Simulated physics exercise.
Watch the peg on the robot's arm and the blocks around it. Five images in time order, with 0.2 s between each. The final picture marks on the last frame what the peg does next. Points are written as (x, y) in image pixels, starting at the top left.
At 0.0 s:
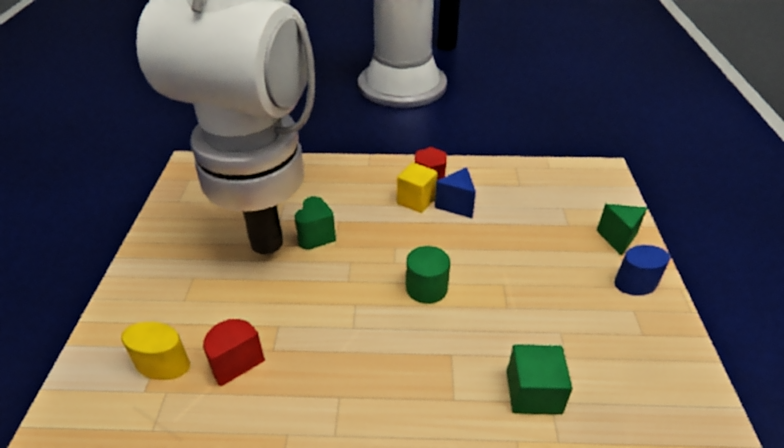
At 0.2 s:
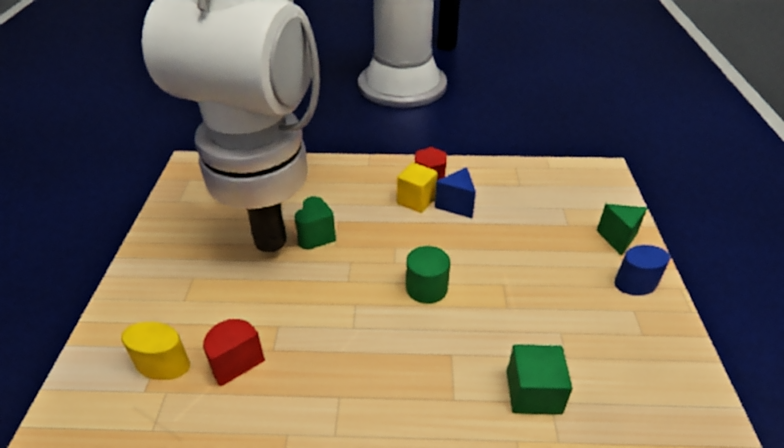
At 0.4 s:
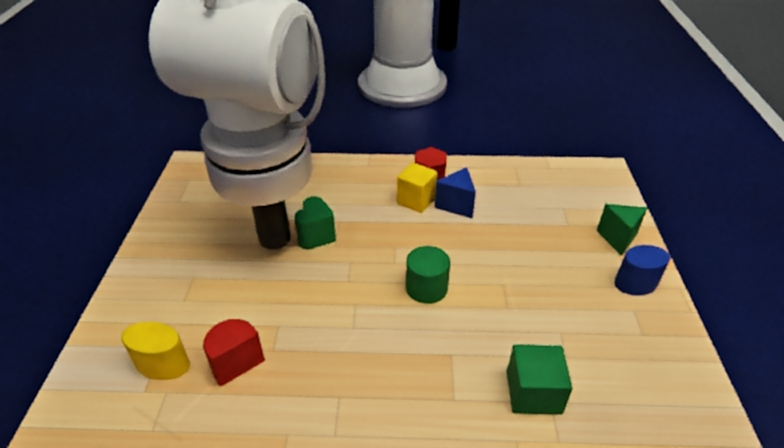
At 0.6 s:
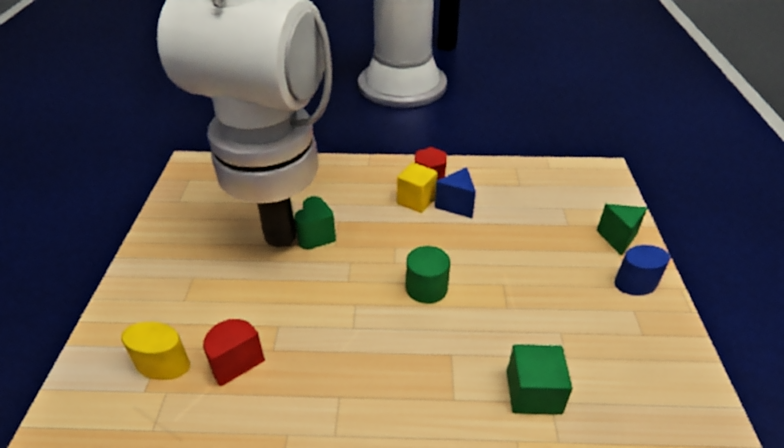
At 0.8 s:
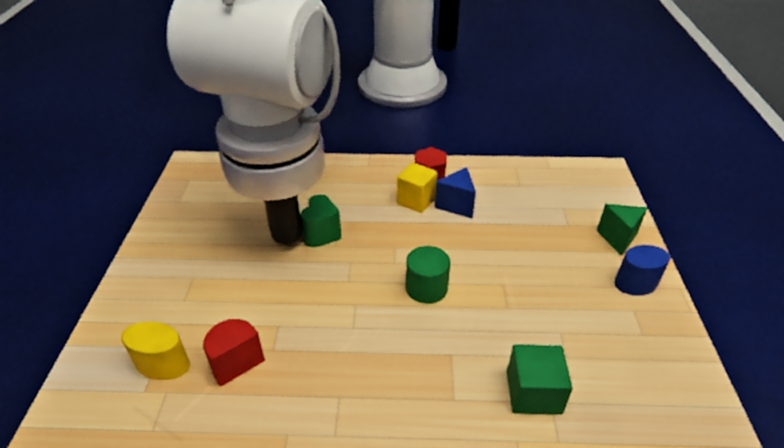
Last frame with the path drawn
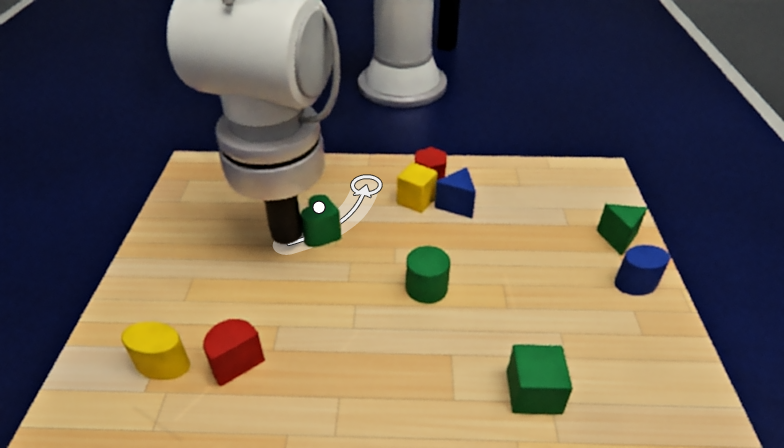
A white robot arm with a black peg works over a pale wooden board on a dark blue surface, seen from a fixed, raised view. A green heart block sits by the peg, with yellow, blue and red blocks behind, green and blue ones rightward, and yellow and red ones front left. The peg slides slowly right, meets the green heart and nudges it slightly right.
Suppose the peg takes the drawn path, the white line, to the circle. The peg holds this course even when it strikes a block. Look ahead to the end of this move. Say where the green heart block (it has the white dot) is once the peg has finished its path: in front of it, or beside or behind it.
The green heart block won't stay at the front of the peg.
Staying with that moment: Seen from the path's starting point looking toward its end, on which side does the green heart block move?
The shift goes right.
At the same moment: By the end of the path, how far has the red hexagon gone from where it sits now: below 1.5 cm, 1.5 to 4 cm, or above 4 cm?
Distance: Less than 1.5 cm.
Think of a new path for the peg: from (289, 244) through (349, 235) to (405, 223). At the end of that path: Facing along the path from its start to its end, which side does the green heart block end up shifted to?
Towards the left-hand side.
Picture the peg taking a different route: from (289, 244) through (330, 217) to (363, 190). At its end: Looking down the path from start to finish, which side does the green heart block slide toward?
It heads right.
The line goes from (289, 244) by way of (328, 230) and (355, 209) to (366, 185); the dot is on the green heart block.
The first path, step by step. One third of the way, peg (327, 220); green heart block (357, 193).
Two thirds of the way, peg (354, 199); green heart block (388, 180), turned 30° clockwise; yellow square block (422, 173).
At the end, peg (366, 176); green heart block (392, 179), turned 45° clockwise; yellow square block (427, 173); red hexagon (434, 155).
